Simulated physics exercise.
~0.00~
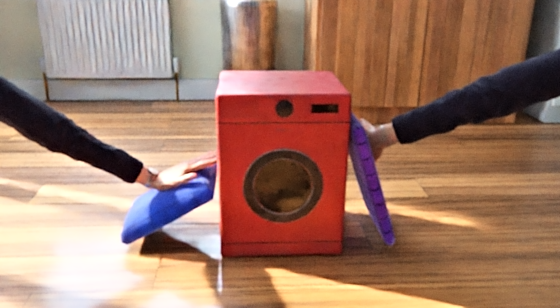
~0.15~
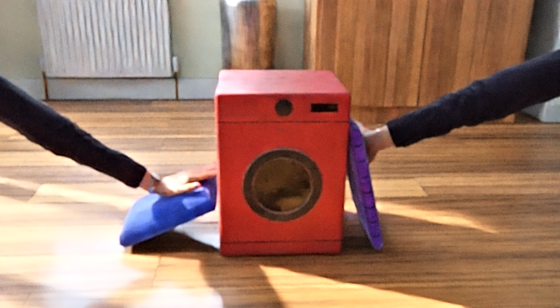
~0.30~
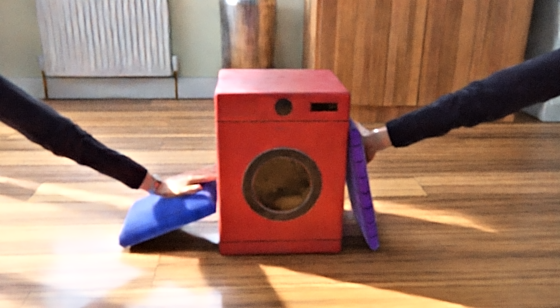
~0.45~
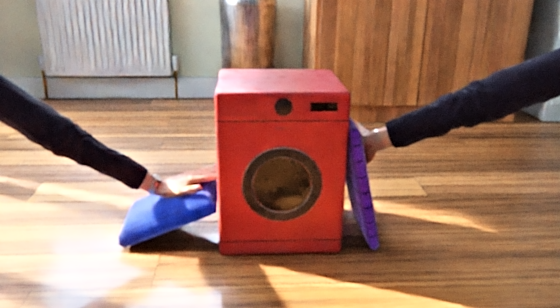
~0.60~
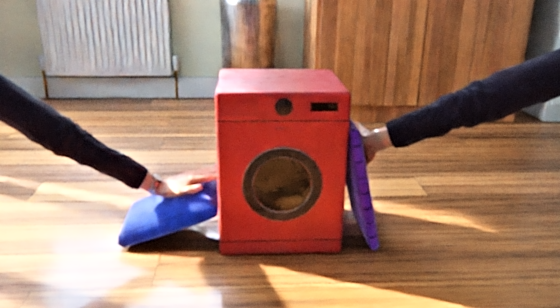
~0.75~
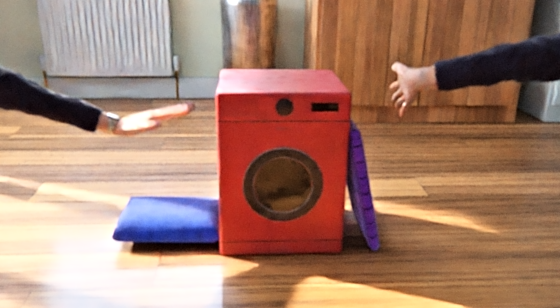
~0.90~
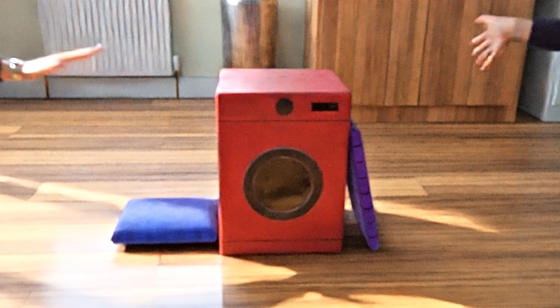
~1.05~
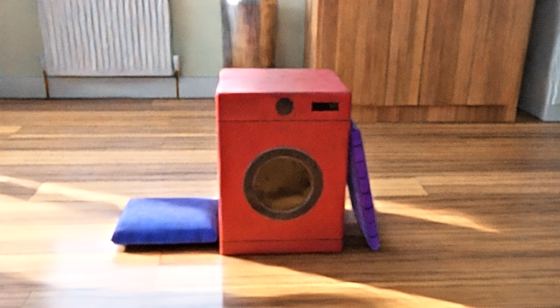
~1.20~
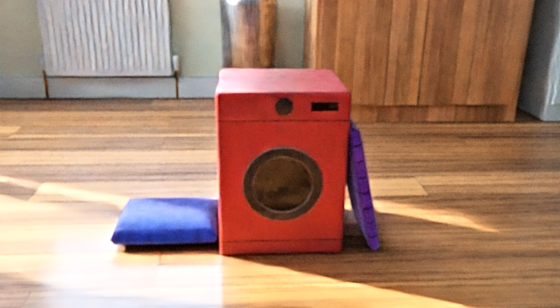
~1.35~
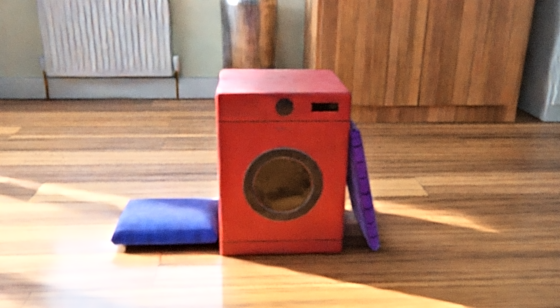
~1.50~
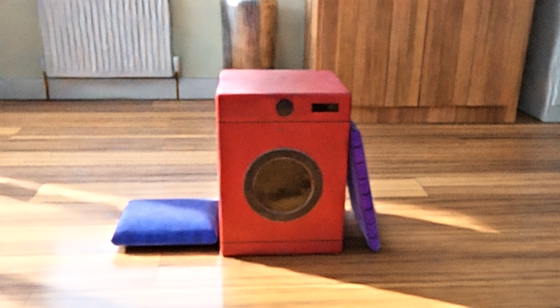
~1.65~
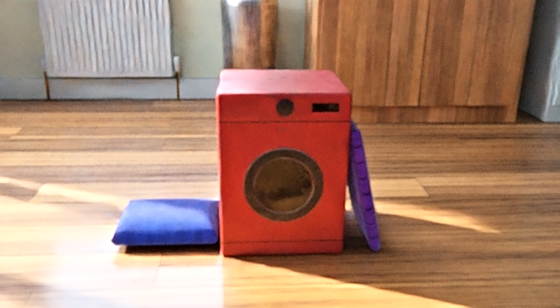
We see two hands holding a blue soft bag and a purple seat pad against opposite sides of a red machine on a wooden floor. The hands let go and withdraw; the bag on the left drops flat, while the pad on the right stays leaning.
